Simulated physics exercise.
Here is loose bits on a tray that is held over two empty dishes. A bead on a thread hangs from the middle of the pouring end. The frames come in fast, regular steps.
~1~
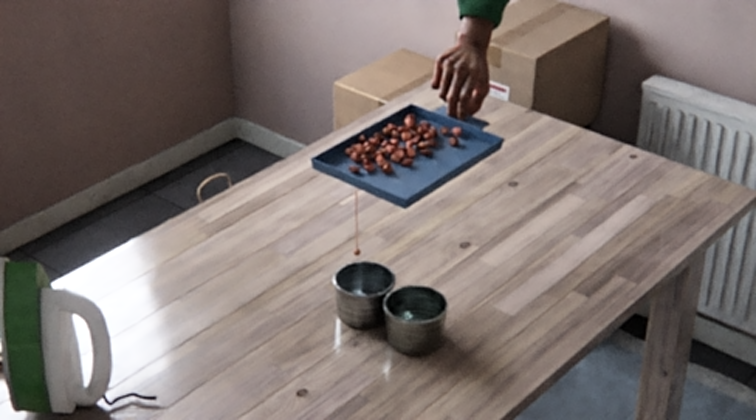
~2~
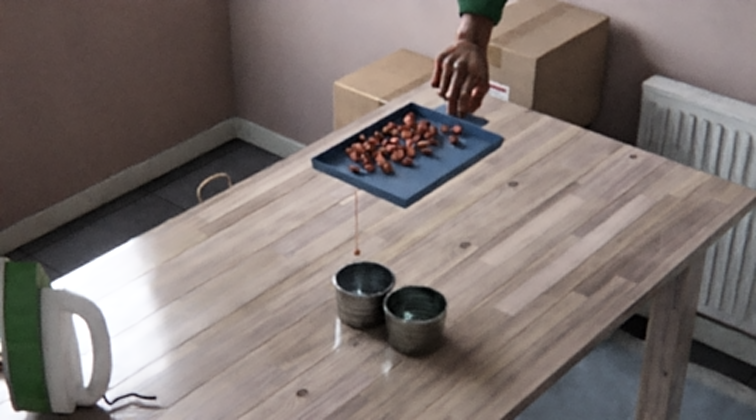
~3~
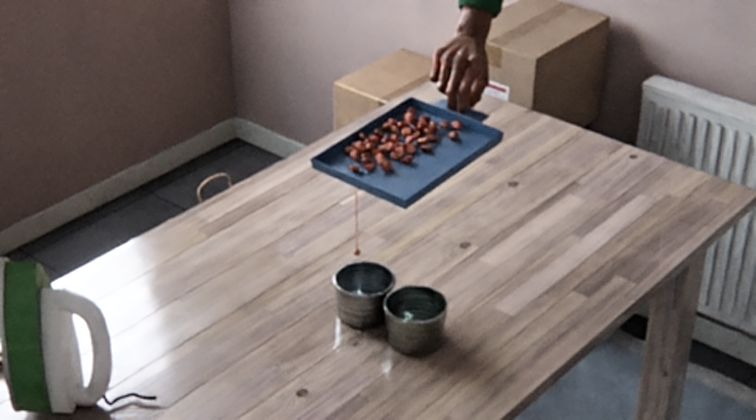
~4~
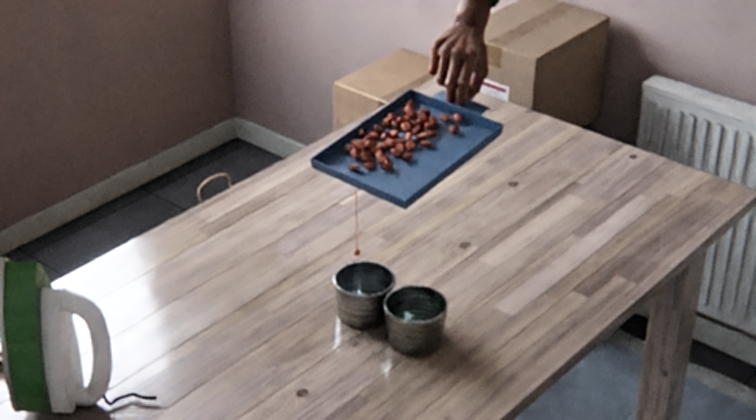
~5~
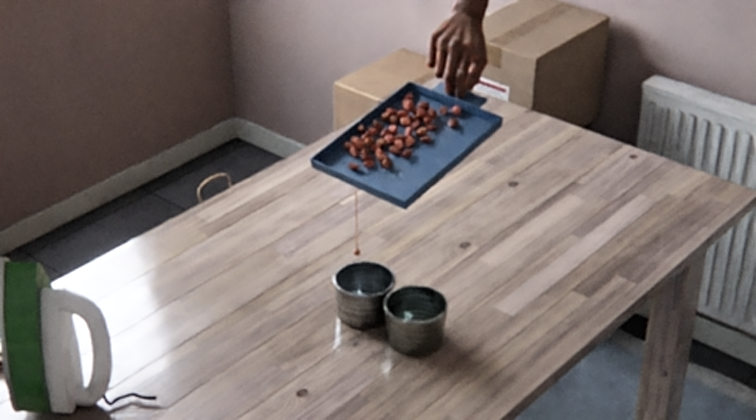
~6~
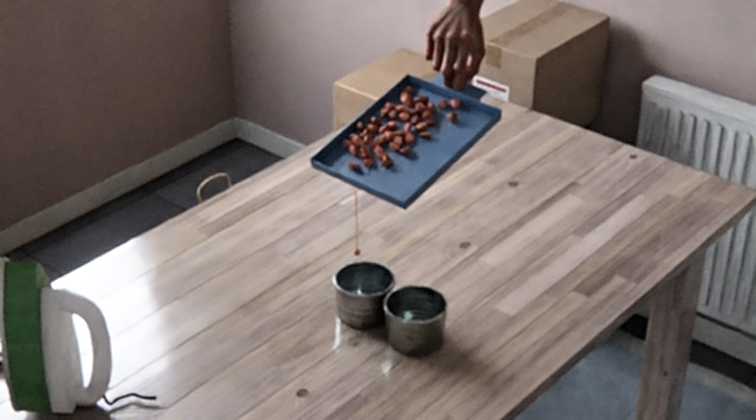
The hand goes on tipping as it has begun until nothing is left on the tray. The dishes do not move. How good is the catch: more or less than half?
They take under half between them.
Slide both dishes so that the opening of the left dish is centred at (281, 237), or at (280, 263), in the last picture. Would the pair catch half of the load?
At the first place less than half, at the second above a half.
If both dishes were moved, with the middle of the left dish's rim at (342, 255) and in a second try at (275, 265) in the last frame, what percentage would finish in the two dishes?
Near 10 % and 50 %.
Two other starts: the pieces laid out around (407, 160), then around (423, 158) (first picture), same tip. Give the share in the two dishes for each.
First some 40, then 40 per cent.
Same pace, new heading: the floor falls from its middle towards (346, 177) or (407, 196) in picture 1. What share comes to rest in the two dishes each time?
In turn 0 and 40 in a hundred.
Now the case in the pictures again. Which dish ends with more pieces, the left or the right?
Fuller: The left dish.
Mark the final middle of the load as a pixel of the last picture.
Roughly at (336, 319).
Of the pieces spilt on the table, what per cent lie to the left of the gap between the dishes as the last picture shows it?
Close to 100 per cent.
Soon after the last picture, tray tipped steeply; all on the tray.
A little later, tray tipped right over; most on the tray; a small part outside both; a small part in the air.
Later still, tray tipped past a quarter turn; a small part in the right dish; about a third in the left dish; about two thirds outside both.
At rest, tray tipped past a quarter turn; a small part in the right dish; about a third in the left dish; about two thirds outside both.
